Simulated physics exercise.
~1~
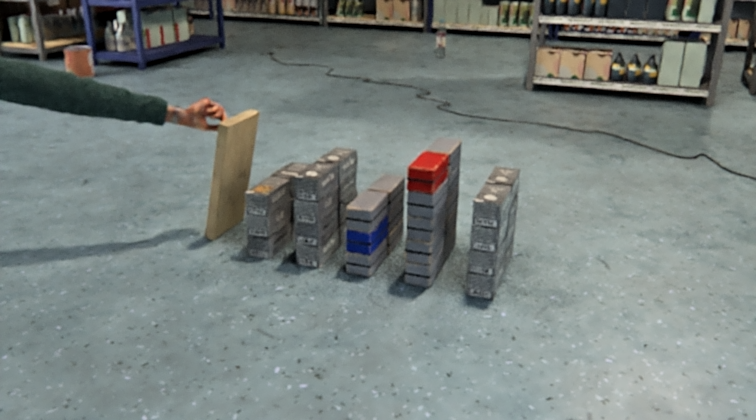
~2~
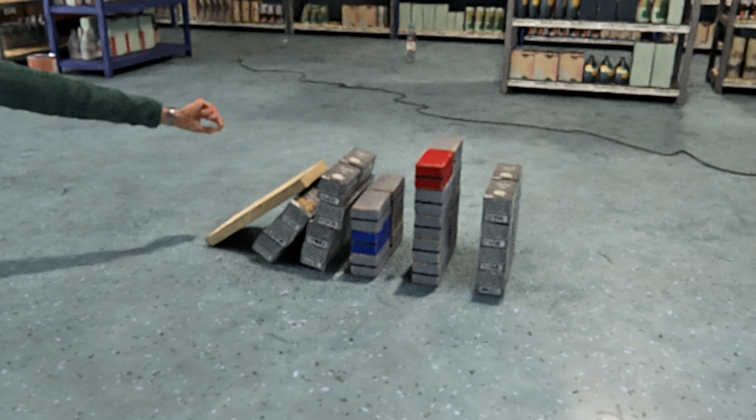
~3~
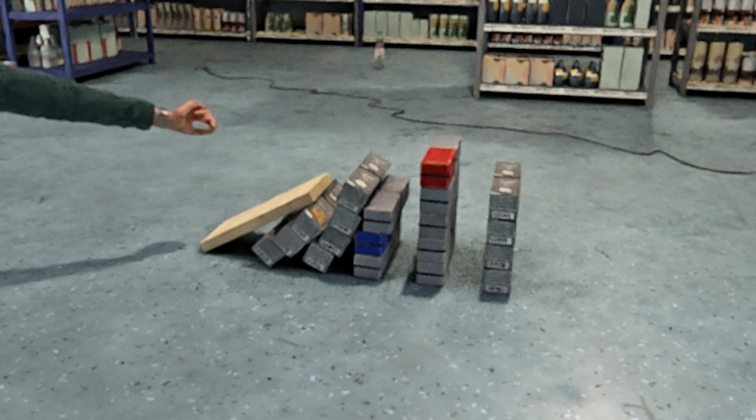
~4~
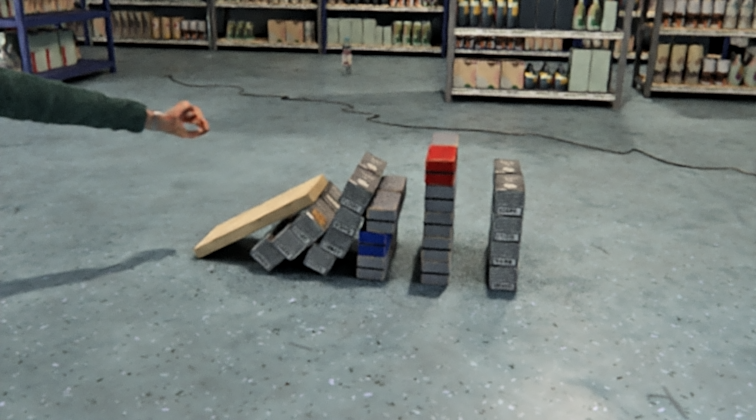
At first, a hand reaching in from the left touches a wooden board standing upright beside a row of five stacks of grey, brick-like packets, one with a blue piece and another with a red one. The board tips to the right against the nearest, shortest stack, and the hand is left hovering in the air. That stack slants over into the next, which leans in turn against the stack with the blue packet, while the view drifts slightly sideways. The board sinks lower and the first two stacks tilt further, their packets fanning out like steps. Finally, the toppling stops there, with the blue-marked, red-marked and last stacks still standing.
